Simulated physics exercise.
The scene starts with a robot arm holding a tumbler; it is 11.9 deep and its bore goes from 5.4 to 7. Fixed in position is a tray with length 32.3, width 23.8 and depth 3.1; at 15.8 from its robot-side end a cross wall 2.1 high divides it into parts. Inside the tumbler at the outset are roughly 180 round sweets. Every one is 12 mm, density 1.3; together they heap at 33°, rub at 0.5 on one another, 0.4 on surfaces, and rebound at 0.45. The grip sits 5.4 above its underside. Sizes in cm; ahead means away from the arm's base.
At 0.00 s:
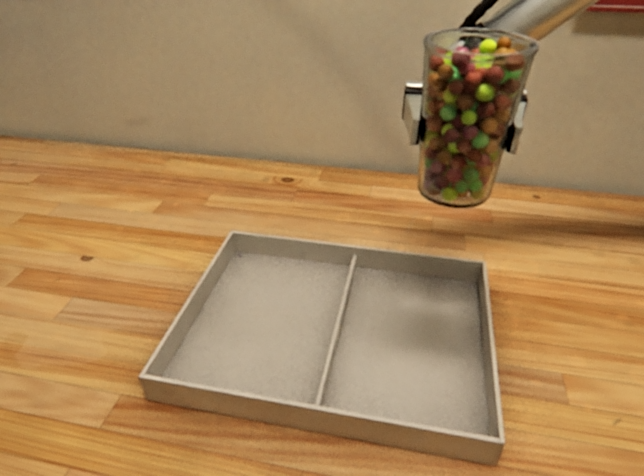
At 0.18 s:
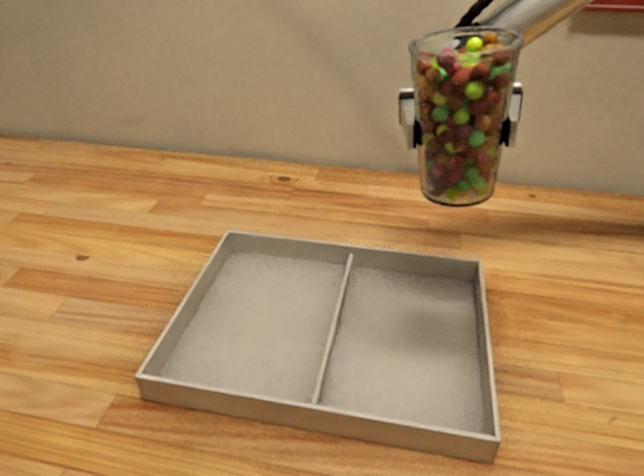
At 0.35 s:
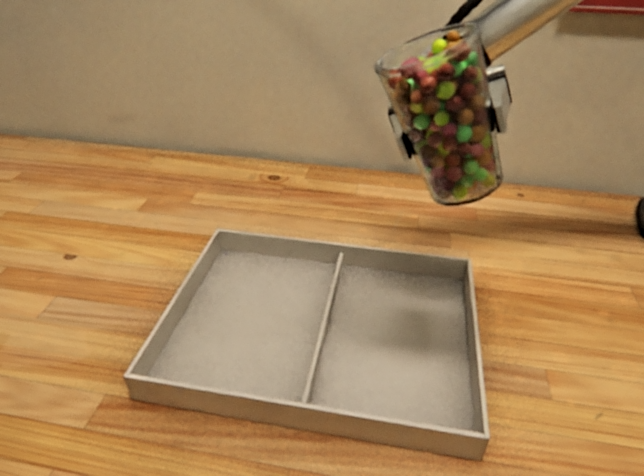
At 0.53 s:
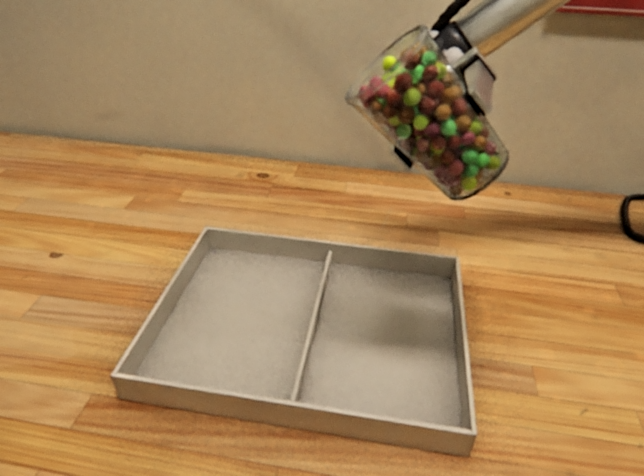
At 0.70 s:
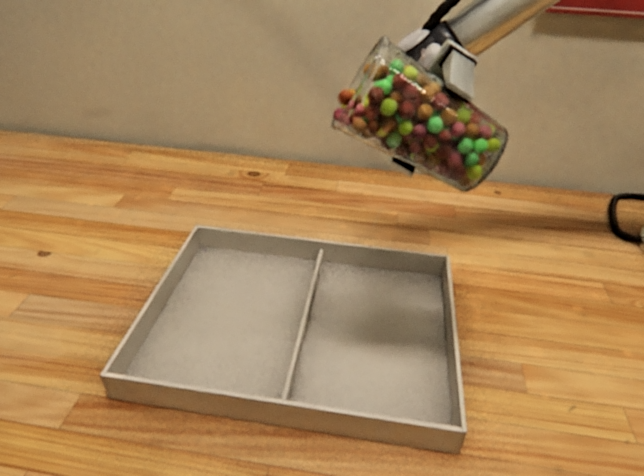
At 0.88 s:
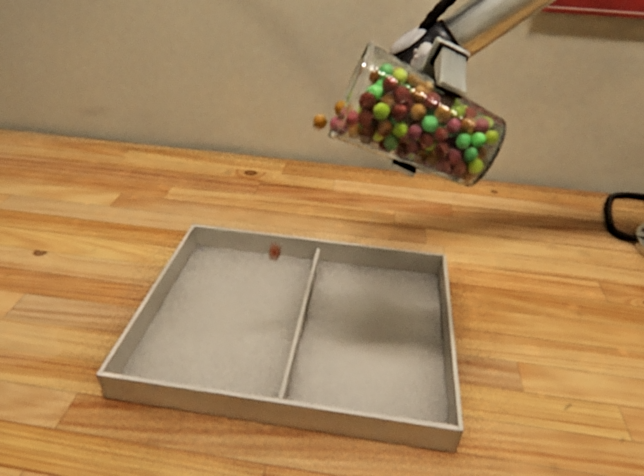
The footage shows a robot arm holding a clear tumbler of colourful round sweets above a divided tray on a wooden surface, then tilting it steeply to the left until a few sweets leave the rim.
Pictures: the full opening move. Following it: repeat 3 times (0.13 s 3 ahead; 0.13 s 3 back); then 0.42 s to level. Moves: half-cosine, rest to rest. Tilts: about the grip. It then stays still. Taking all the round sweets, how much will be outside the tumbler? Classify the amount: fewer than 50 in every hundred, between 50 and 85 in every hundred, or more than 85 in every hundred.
Fewer than 50 in every hundred.
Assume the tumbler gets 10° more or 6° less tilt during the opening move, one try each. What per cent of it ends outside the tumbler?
I'd expect close to 50 and then 20 per cent.
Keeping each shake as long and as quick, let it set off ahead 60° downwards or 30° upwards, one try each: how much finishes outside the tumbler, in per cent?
Near 5 and 35 percent respectively.
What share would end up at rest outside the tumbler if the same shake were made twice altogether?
In that case, some 25 per cent.
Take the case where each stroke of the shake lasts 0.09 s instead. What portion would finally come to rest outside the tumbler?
Around 45 percent.
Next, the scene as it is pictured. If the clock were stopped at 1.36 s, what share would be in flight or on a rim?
Roughly 4 per cent.
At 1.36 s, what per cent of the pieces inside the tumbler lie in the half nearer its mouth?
Some 55 percent is in that half.
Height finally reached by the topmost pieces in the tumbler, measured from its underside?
Around 10.0 centimetres above the underside.
After 1.36 s, tilted 70° forward, highest piece 27 above the table; 152 in the tumbler, 24 in the far-side part, 1 in the robot-side part, 8 in flight or on a rim.
After 1.84 s, tilted 43° forward, highest piece 29 above the table; 133 in the tumbler, 43 in the far-side part, 7 in the robot-side part, 2 in flight or on a rim.
After 2.28 s, level, highest piece 30 above the table; 133 in the tumbler, 45 in the far-side part, 7 in the robot-side part.
After 3.33 s, level, highest piece 30 above the table; 133 in the tumbler, 45 in the far-side part, 7 in the robot-side part.
At rest, 133 in the tumbler, 45 in the far-side part, 7 in the robot-side part. That is 28 % outside the tumbler.
